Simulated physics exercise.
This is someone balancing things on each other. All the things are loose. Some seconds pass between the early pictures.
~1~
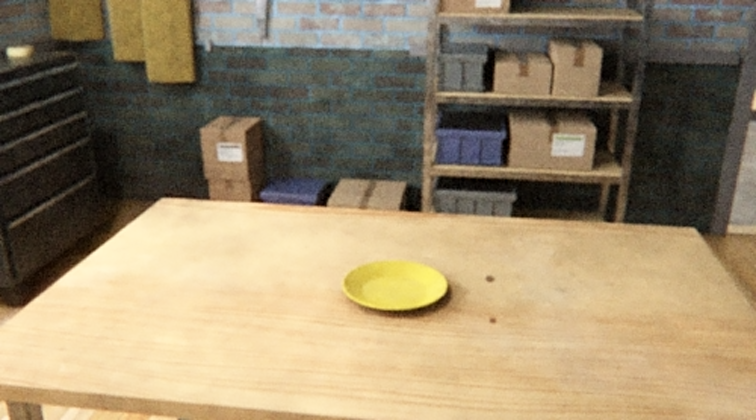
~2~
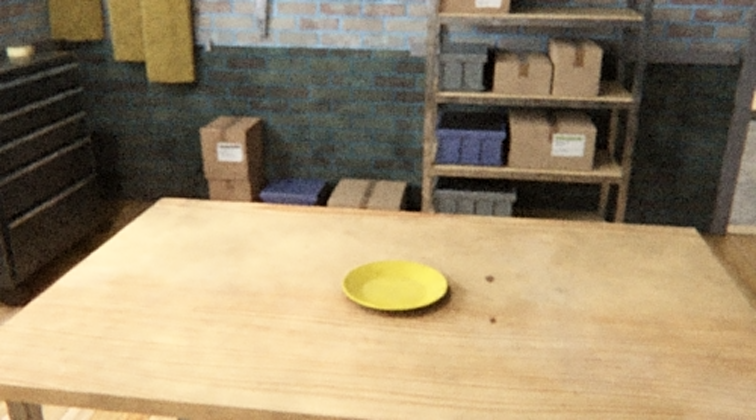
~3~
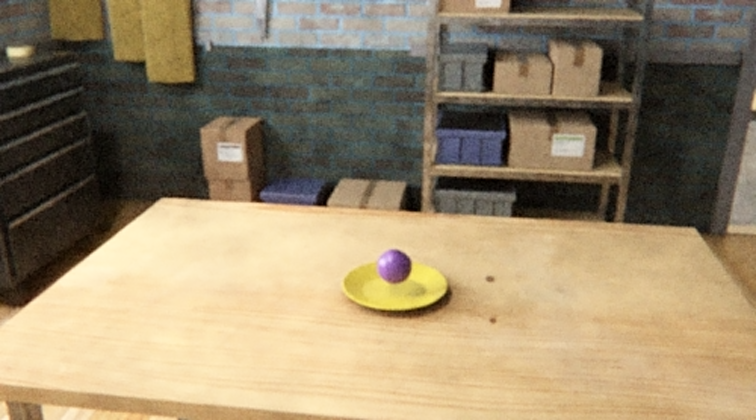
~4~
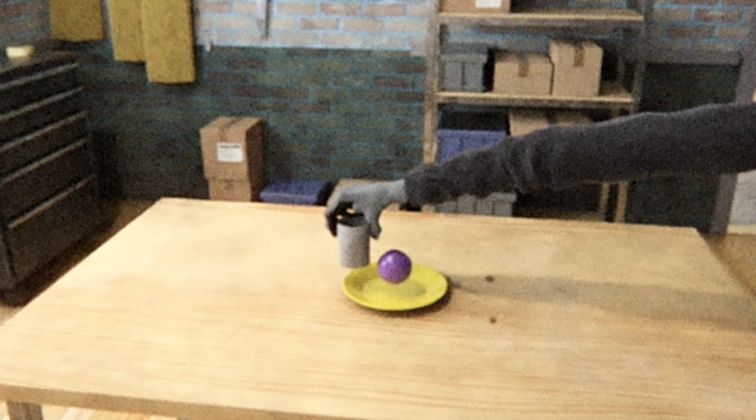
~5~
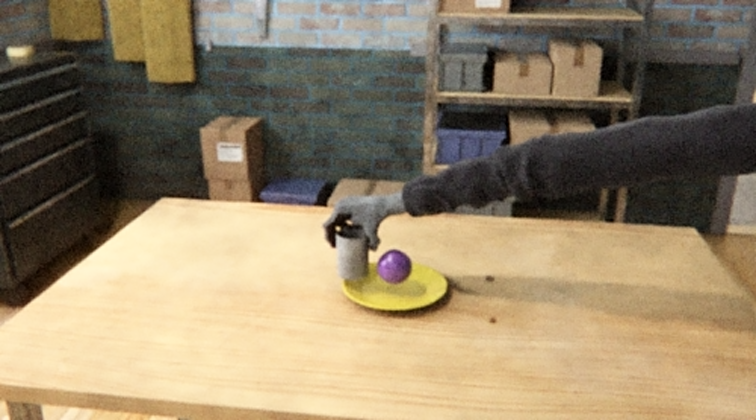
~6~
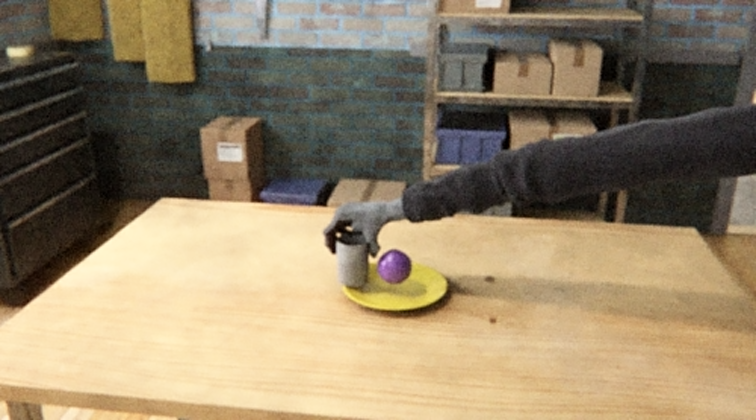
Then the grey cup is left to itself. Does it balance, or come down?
Here the pile keeps its balance.
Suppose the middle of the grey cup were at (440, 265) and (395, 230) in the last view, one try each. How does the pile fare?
First try: It keeps its balance; second try: It loses its balance.
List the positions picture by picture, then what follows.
In the first picture, the last thing is not in view yet.
In the second picture, the last thing is not in view yet.
In the third picture, the last thing is not in view yet; purple onion (395, 266).
The fourth picture shows coming down; grey cup (355, 242); purple onion (395, 266).
The fifth picture shows coming down; grey cup (353, 253); purple onion (395, 266).
The sixth picture shows set down, still held; grey cup (353, 260); purple onion (395, 266).
Then, 0.20 s later than the last frame, all is still.
Then, 0.60 s later than the last frame, grey cup resting near (353, 260).
When it is over, all 3 as before. End places, in pixels of the last picture, grey cup near (353, 260). The pile stays up.
